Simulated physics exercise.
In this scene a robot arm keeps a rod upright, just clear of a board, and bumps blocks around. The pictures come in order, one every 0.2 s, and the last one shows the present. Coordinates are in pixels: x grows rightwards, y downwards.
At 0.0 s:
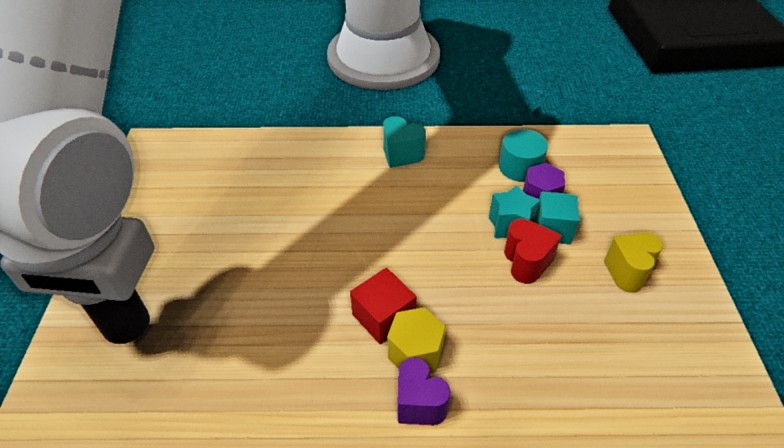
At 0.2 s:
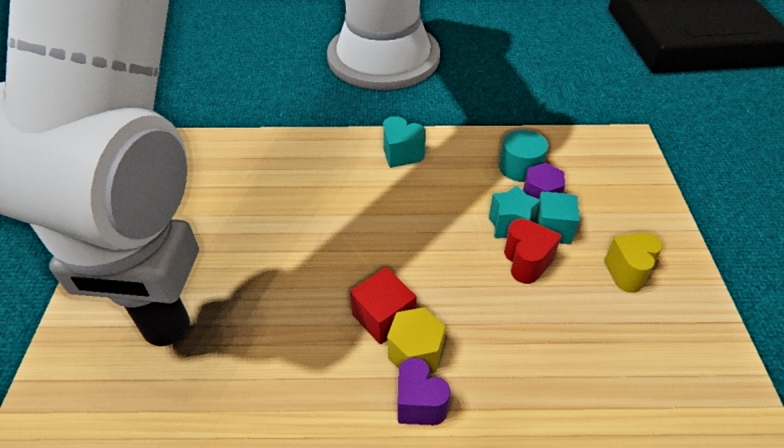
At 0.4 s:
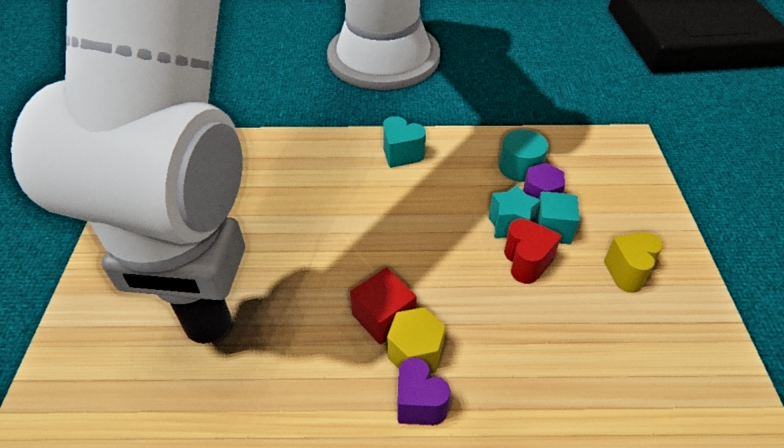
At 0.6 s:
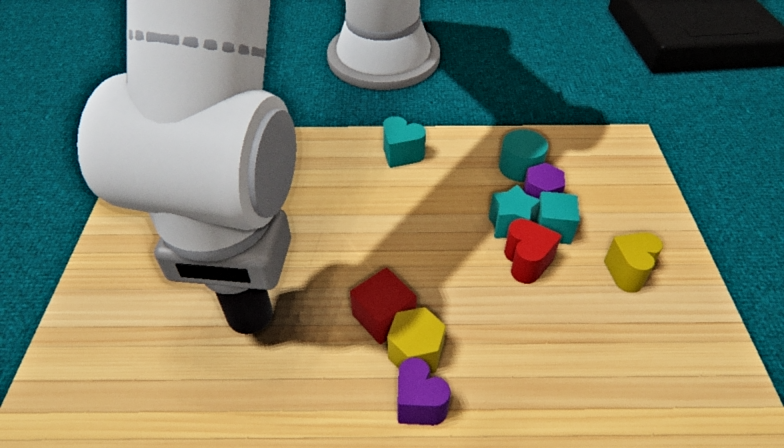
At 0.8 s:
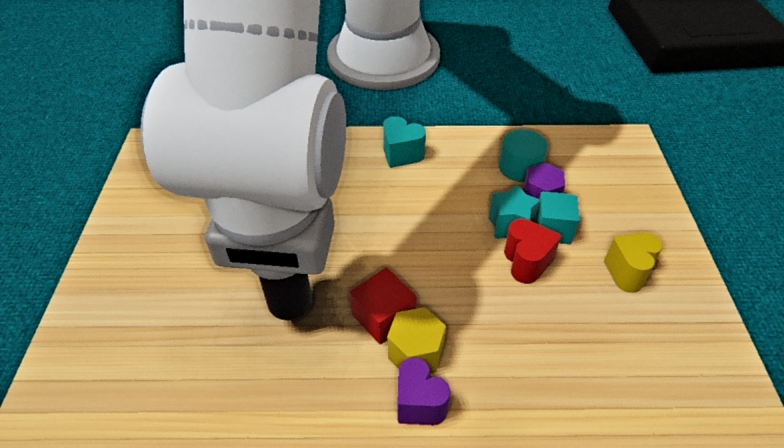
White robot arm sliding its black rod rightward above a wooden board toward a red block, while the colourful blocks stay still.
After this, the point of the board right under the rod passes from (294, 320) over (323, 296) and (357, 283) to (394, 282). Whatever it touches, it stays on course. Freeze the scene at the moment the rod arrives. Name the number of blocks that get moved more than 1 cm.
One block shifts.
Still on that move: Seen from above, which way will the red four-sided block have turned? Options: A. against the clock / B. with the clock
B: With the clock.
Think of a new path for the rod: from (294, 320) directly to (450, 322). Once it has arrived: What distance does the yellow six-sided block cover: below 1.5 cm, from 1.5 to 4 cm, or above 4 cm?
It slides somewhere between 1.5 and 4 cm.
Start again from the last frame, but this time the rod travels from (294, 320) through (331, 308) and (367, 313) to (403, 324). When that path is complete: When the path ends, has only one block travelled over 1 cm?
No
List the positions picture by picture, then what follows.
Rod tip at (128, 326); block tops, red four-sided block at (383, 294); yellow six-sided block at (417, 331); purple heart block at (420, 384), in the first picture.
Rod at (167, 328); blocks unchanged, in the second picture.
Rod at (209, 325); blocks unchanged, in the third picture.
Rod at (251, 316); blocks unchanged, in the fourth picture.
Rod at (290, 303); red four-sided block at (383, 294); yellow six-sided block at (417, 331); purple heart block at (420, 384), in the fifth picture.
The first path, step by step. One third of the way, rod at (321, 279); nothing pushed yet.
Two thirds of the way, rod at (356, 266); nothing pushed yet.
At the end, rod at (394, 265); red four-sided block at (400, 295), turned 30° clockwise; yellow six-sided block at (419, 337); purple heart block at (422, 390).
